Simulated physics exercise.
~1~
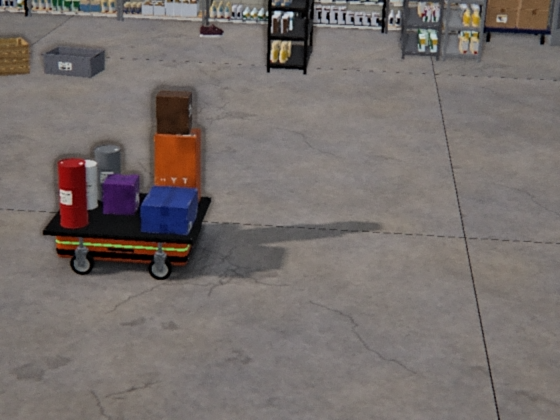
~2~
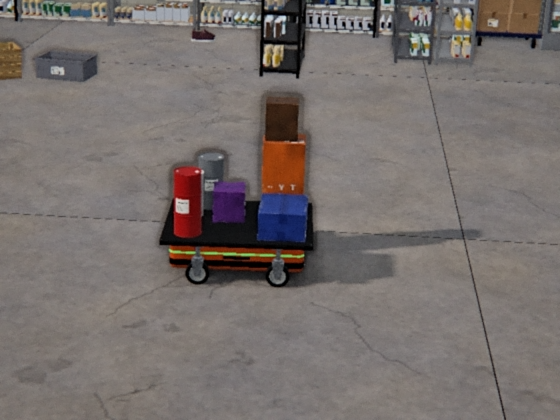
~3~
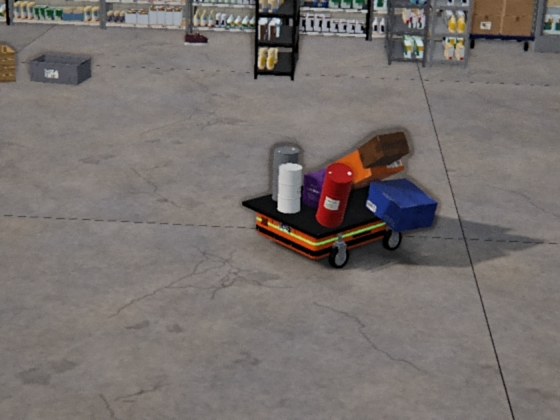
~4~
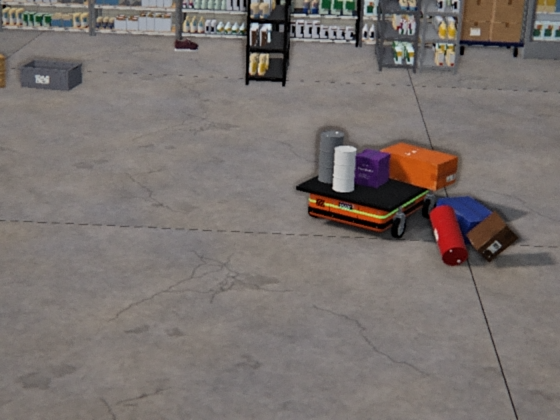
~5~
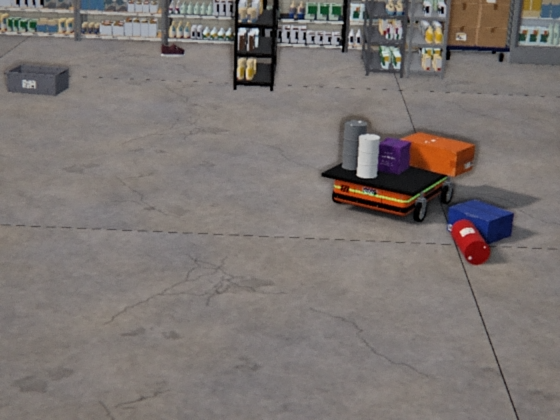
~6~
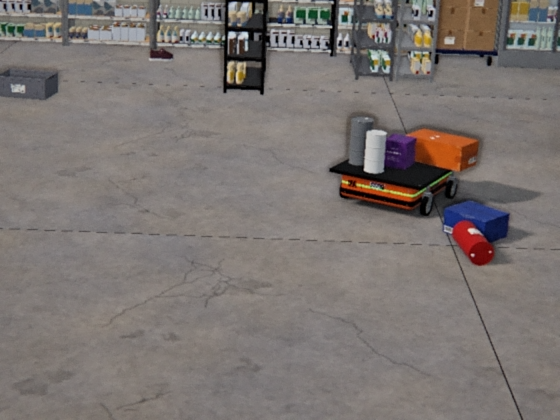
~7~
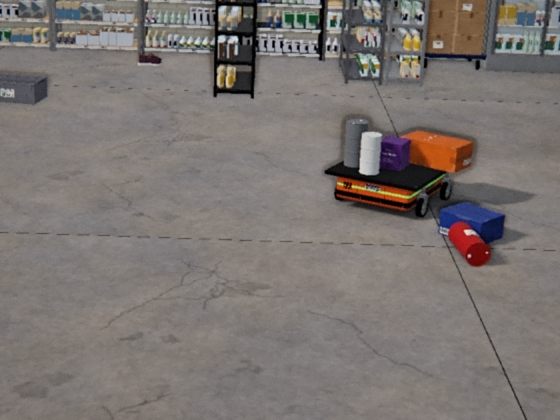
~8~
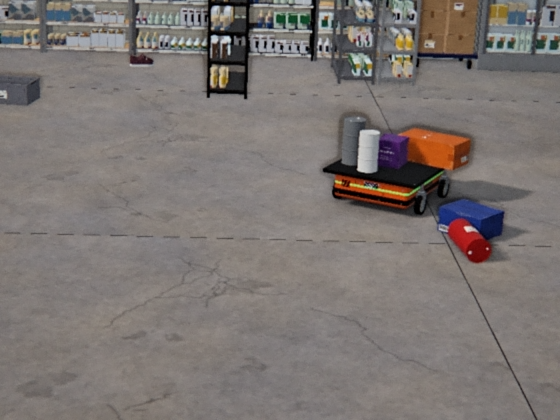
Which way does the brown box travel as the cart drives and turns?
The brown box moves to the right, first riding on top of the orange box and then toppling off the cart on that side.
